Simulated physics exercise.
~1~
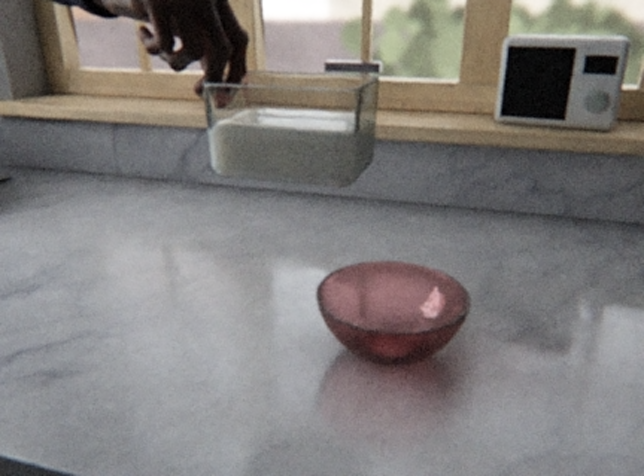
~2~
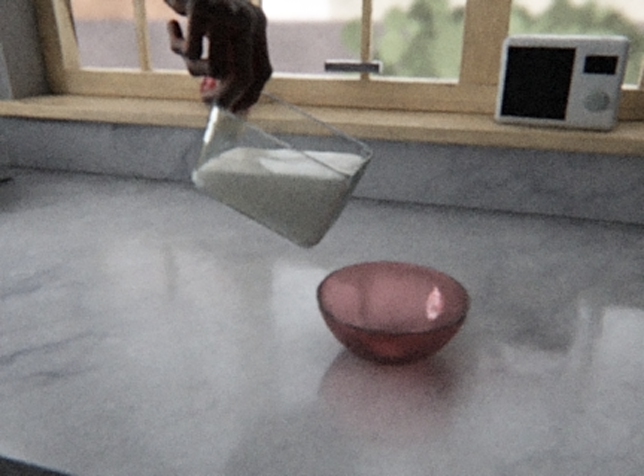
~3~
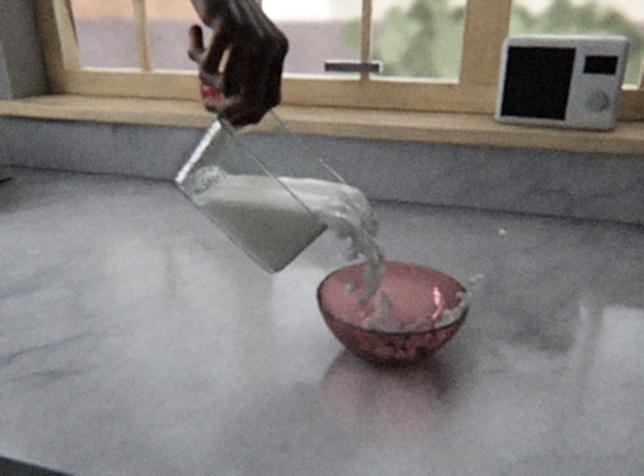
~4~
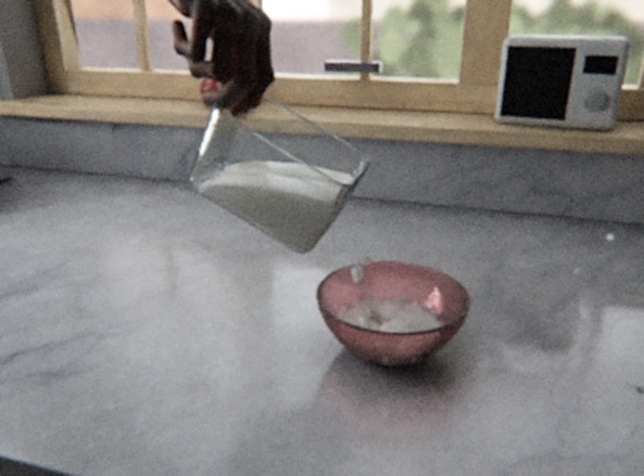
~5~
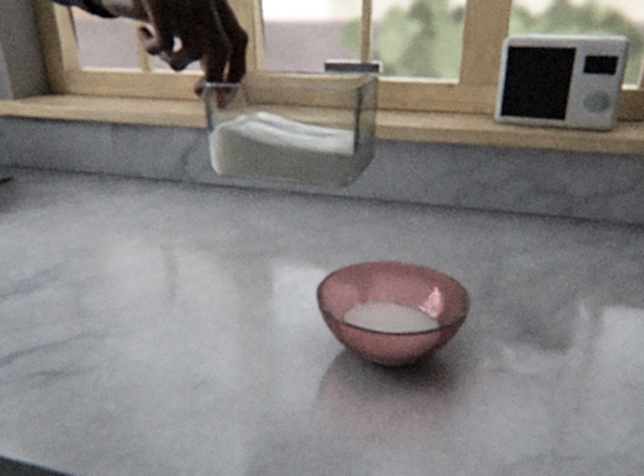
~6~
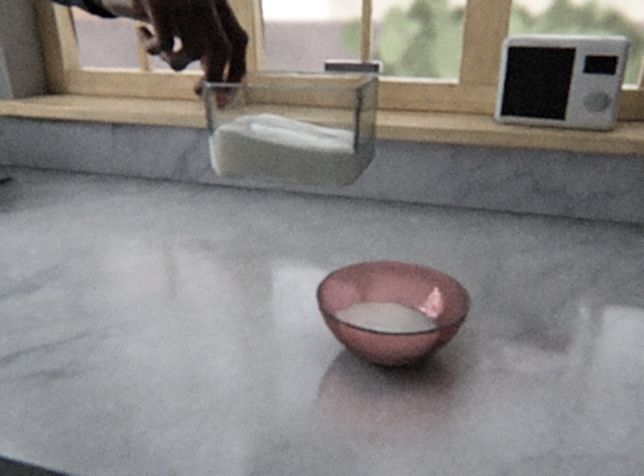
A hand tilts a clear container, pours some milk into a pink bowl, and levels it.
